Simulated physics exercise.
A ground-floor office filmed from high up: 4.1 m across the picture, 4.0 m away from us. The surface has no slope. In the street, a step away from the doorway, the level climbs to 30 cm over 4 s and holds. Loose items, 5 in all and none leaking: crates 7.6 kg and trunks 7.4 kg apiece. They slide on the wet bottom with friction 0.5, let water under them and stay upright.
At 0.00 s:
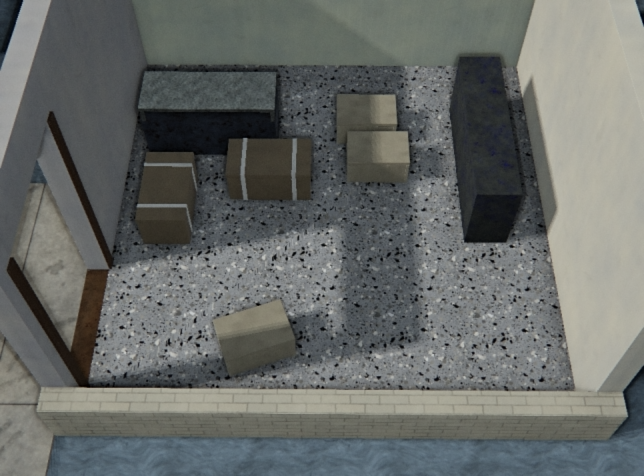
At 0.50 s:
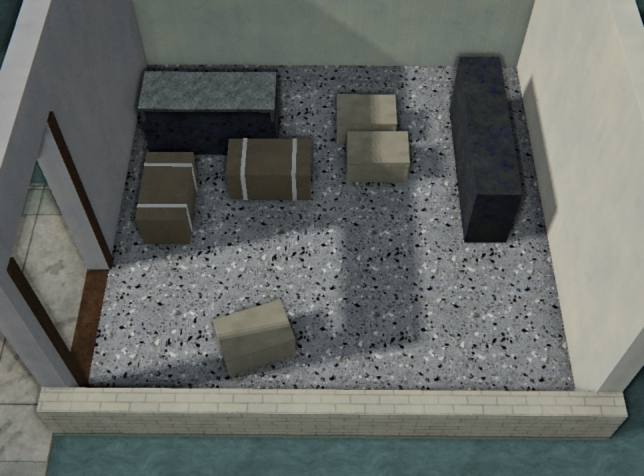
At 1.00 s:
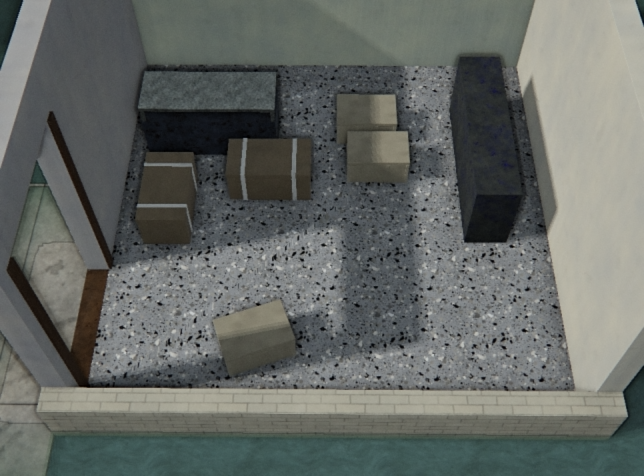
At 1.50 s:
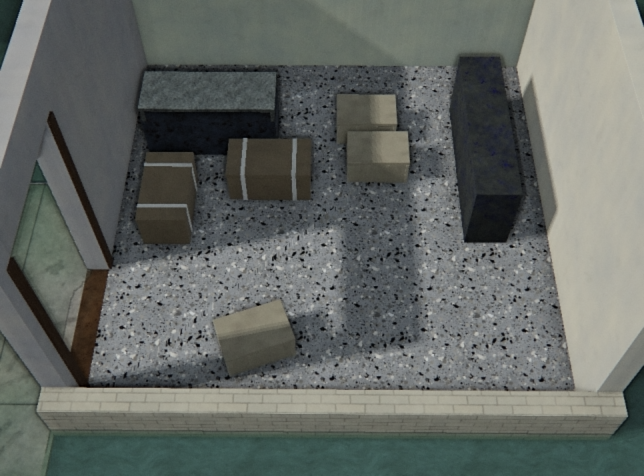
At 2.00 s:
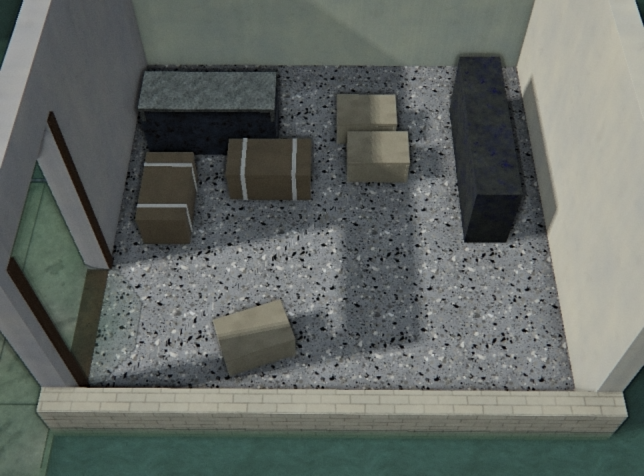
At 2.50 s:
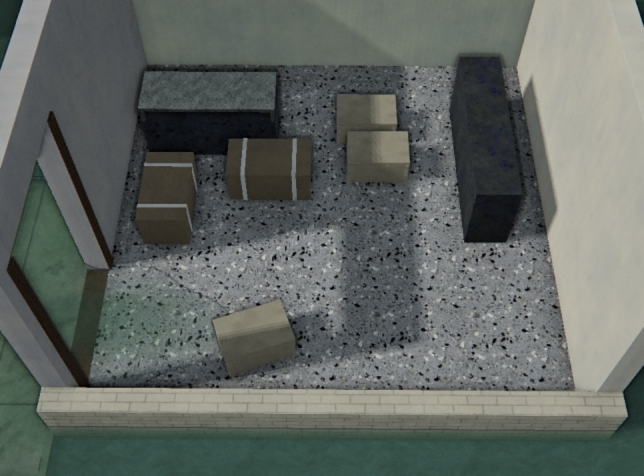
At the start, boxes and dark furniture stand on the dry, speckled floor of a room seen from above, with pale paving outside the left doorway. Greenish water gradually covers the paving, then crosses the threshold and spreads thinly over the nearby floor, while the boxes and furniture stay still.
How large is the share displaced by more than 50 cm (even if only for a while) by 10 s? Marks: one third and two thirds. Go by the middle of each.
Share: One to two thirds.
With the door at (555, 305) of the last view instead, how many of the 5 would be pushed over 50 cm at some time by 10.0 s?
Then 4.
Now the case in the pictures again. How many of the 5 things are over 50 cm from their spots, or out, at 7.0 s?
1 of them.
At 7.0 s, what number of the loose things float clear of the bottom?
I count 2.
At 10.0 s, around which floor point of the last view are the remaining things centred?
Near (298, 177).
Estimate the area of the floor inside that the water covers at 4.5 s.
Some 8.0 m2.
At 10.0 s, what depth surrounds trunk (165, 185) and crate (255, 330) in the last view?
Roughly 3 and 18 cm.
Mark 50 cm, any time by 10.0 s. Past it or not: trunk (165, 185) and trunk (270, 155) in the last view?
In that order: Less, short of it.
After 3.5 s 0 of 5 are over 50 cm from their spots; 0 afloat.
After 4.5 s 1 of 5 are over 50 cm from their spots; 1 afloat.
After 7.0 s 1 of 5 are over 50 cm from their spots; 2 afloat.
After 10.0 s 3 of 5 are over 50 cm from their spots, and 3 have been at some point; 5 afloat.
